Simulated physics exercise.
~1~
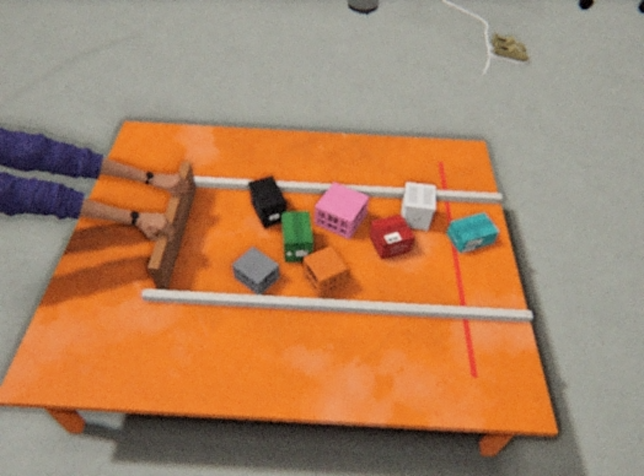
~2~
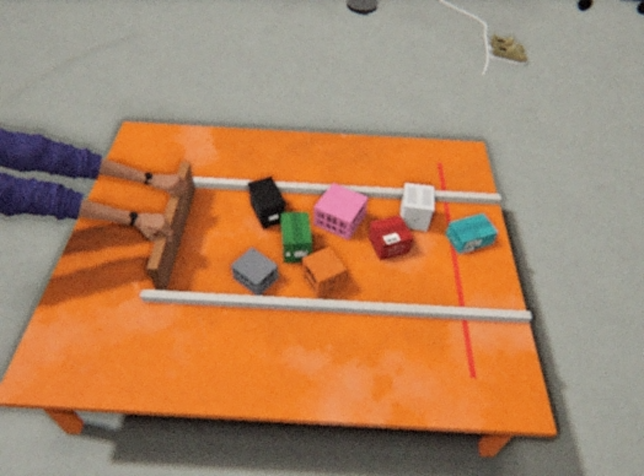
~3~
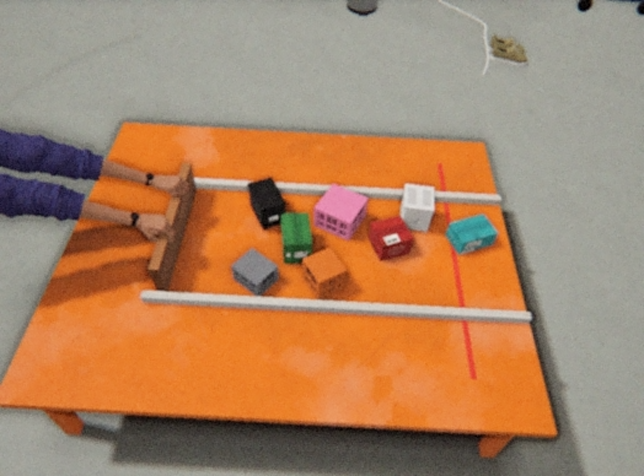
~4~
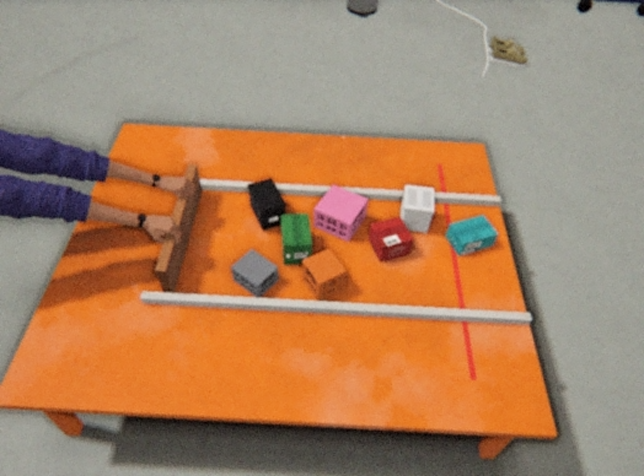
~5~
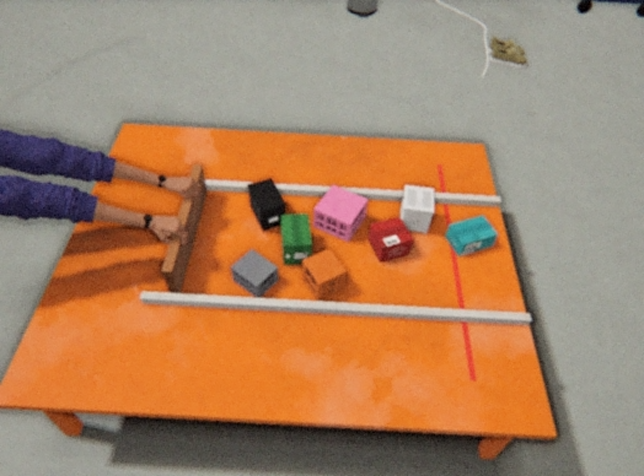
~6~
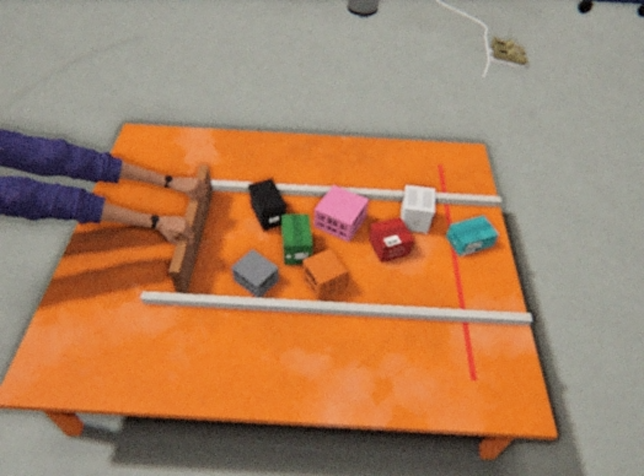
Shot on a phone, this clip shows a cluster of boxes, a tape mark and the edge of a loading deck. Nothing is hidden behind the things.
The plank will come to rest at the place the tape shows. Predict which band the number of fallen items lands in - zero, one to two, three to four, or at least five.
The ones going over the edge come to a single one or a pair, I'd say.
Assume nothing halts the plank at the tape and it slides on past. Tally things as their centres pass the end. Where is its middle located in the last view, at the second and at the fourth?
Roughly (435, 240) for the earlier crossing, roughly (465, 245) for the later one.
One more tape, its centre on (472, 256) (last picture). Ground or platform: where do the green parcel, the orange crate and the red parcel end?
What happens is that the green parcel rests in place, the orange crate winds up off it and the red parcel winds up off it.
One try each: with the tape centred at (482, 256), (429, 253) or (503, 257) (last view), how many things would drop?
Per try: 5; 0; 8.
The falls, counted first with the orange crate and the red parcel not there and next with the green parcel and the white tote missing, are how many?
You'd get 1 in the first case and 1 in the second one.
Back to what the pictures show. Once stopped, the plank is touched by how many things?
It is in contact with 3.
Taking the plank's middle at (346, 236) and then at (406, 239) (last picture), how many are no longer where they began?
So far 7, and 8 at the second.
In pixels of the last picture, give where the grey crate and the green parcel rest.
The grey crate settles near (479, 283); as for the green parcel, near (472, 251).
Soon after, none off yet; turquoise parcel at rest near (472, 236); white tote at rest near (417, 210); red parcel at rest near (391, 240).
After that, none off yet; turquoise parcel at rest near (472, 236); white tote displaced a little near (422, 210); red parcel displaced a little near (400, 243).
And then, none off yet; turquoise parcel displaced a little near (488, 243); white tote displaced well along near (484, 211); red parcel displaced well along near (451, 246).
In the end, the number that fall off is one or two; gone, white tote and turquoise parcel.
